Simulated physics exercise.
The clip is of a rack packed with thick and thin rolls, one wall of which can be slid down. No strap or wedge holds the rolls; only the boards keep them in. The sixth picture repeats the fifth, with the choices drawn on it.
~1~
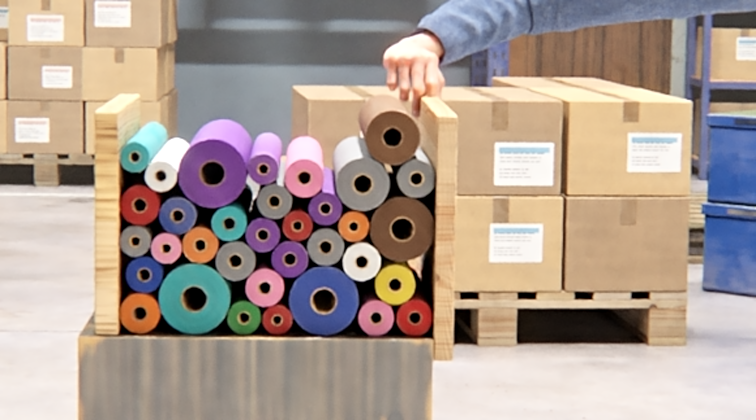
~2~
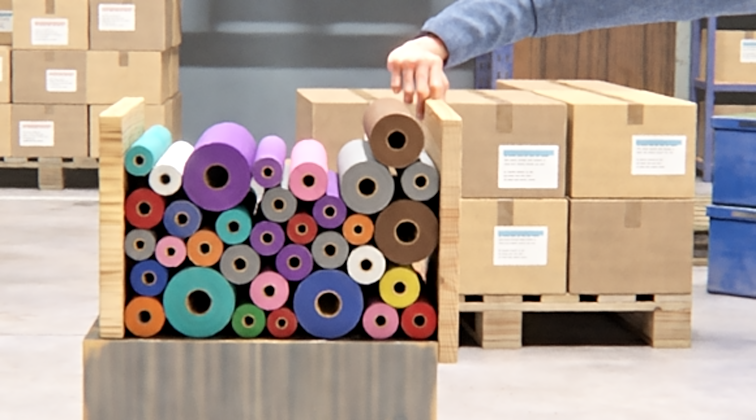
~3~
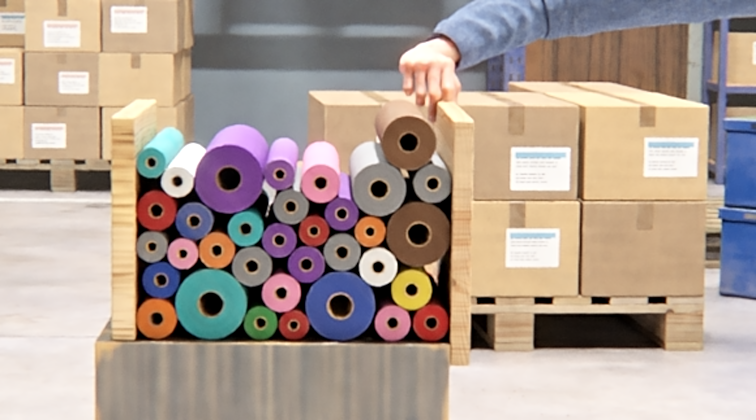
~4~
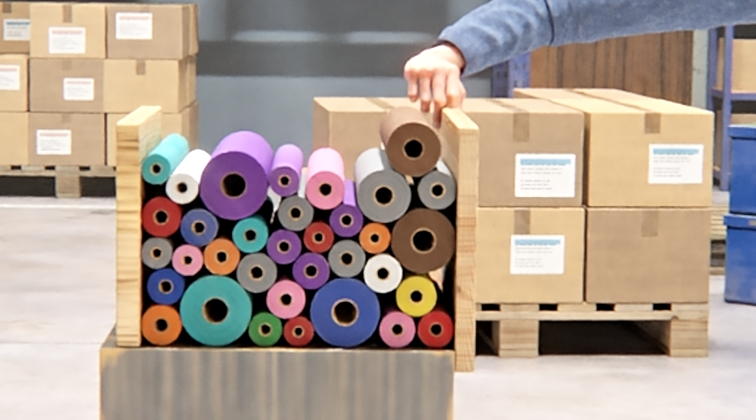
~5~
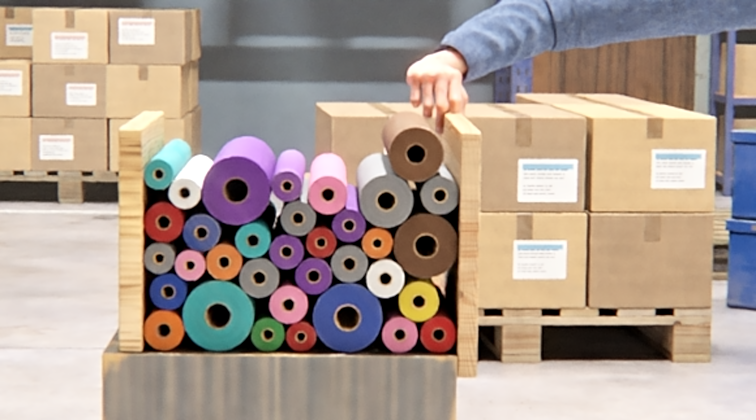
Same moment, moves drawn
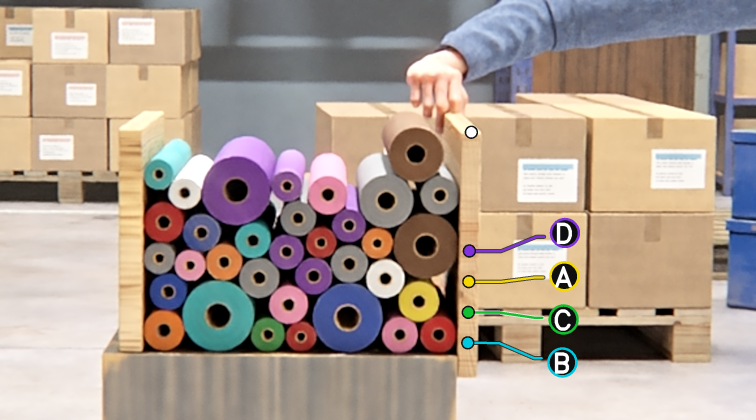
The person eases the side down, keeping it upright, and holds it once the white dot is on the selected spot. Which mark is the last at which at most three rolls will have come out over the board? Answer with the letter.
A is the limit.
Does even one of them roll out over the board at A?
Yes.
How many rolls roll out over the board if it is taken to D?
The count is two.
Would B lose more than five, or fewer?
It loses more than five.
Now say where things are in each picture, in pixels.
The first picture shows a purple roll (213, 173); a grey roll (416, 179); side board (435, 218).
The second picture shows side board (439, 221); an orange roll (144, 317).
The third picture shows a pink roll (392, 323); a grey roll (252, 266).
The fourth picture shows a brown roll (423, 241); a red roll (318, 237).
The fifth picture shows a purple roll (236, 190); a grey roll (440, 195); side board (458, 234).
On the marked copy, A at (469, 282); B at (468, 343); C at (469, 312); D at (470, 251); the white dot at (472, 132).
Taking A. A third of the way, top of the board (460, 200).
Two thirds of the way, top of the board (459, 277).
When it is over, top of the board (459, 281), two out over the board.
As for the rest, B more than three out over the board; C more than three out over the board; D two out over the board.
